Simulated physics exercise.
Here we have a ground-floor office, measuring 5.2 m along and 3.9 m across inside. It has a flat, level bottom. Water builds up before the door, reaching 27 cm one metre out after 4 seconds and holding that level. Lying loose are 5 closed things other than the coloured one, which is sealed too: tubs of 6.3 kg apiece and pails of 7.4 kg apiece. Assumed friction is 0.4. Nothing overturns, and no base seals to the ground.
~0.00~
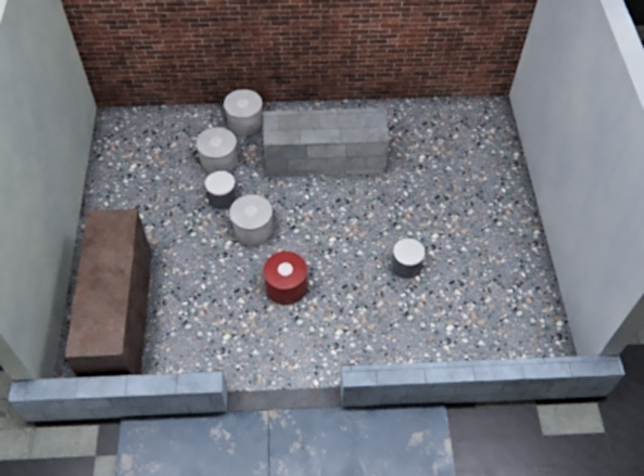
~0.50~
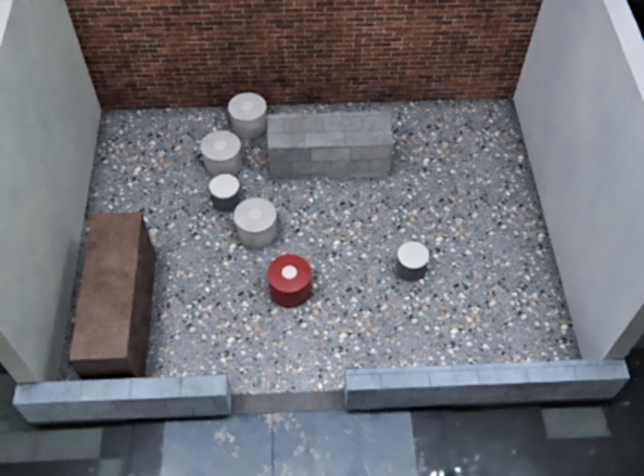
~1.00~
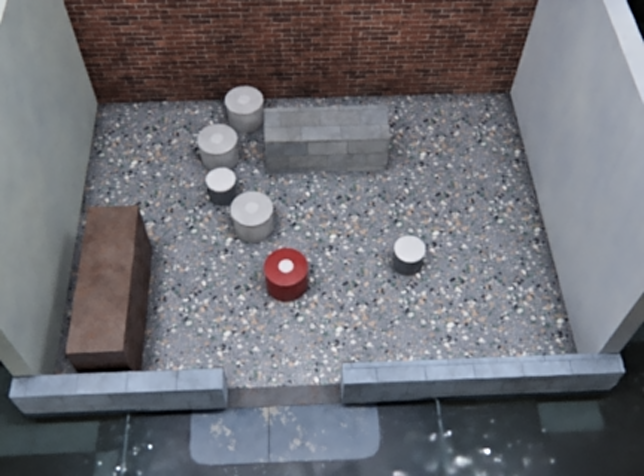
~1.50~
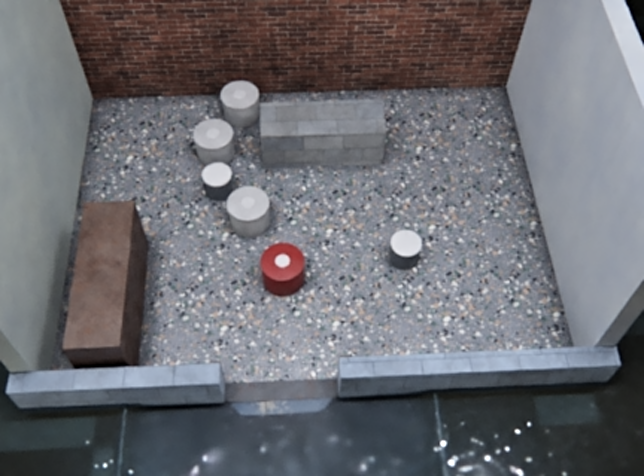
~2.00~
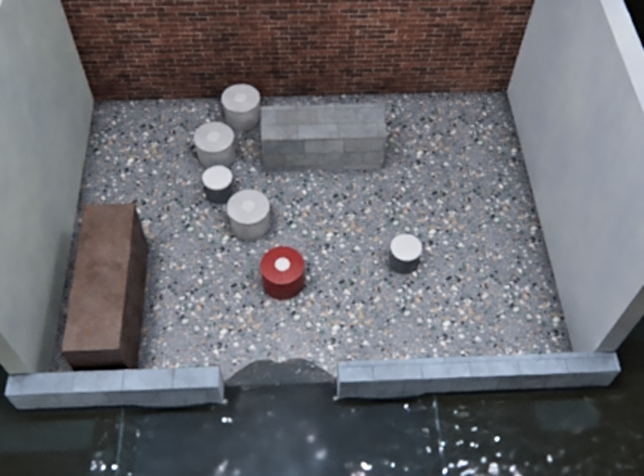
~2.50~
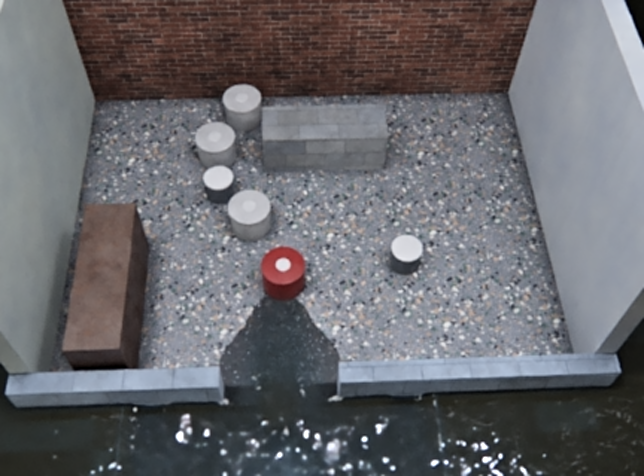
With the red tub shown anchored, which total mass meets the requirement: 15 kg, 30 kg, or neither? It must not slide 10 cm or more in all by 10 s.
The answer is neither.
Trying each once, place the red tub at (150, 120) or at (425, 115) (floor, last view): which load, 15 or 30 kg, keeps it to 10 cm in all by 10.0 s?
In that order: No load works; just the heavier works.
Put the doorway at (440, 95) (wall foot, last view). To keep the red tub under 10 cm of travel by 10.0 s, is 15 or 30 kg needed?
If so, then only the second option works.
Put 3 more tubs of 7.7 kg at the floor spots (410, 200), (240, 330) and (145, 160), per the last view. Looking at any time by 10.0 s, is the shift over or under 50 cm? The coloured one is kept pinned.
Above the mark, above the mark, above the mark.
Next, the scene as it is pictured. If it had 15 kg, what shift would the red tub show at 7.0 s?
Close to 140 centimetres.
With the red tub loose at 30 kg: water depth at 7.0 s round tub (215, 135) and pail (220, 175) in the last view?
Roughly 6 and 6 cm.
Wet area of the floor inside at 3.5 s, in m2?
About 3.5 m2.
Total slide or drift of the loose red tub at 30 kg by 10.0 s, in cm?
It covers some 50 cm altogether.
After 3.5 s the red tub would be 13 cm from its start with 15 kg and 0 cm from its start with 30 kg; 6 cm of water round it then.
After 4.5 s the red tub would be 63 cm from its start with 15 kg and 7 cm from its start with 30 kg; 7 cm of water round it then.
After 7.0 s the red tub would be 141 cm from its start with 15 kg and 36 cm from its start with 30 kg; 9 cm of water round it then.
After 10.0 s the red tub would be 280 cm from its start with 15 kg and 47 cm from its start with 30 kg; 10 cm of water round it then.
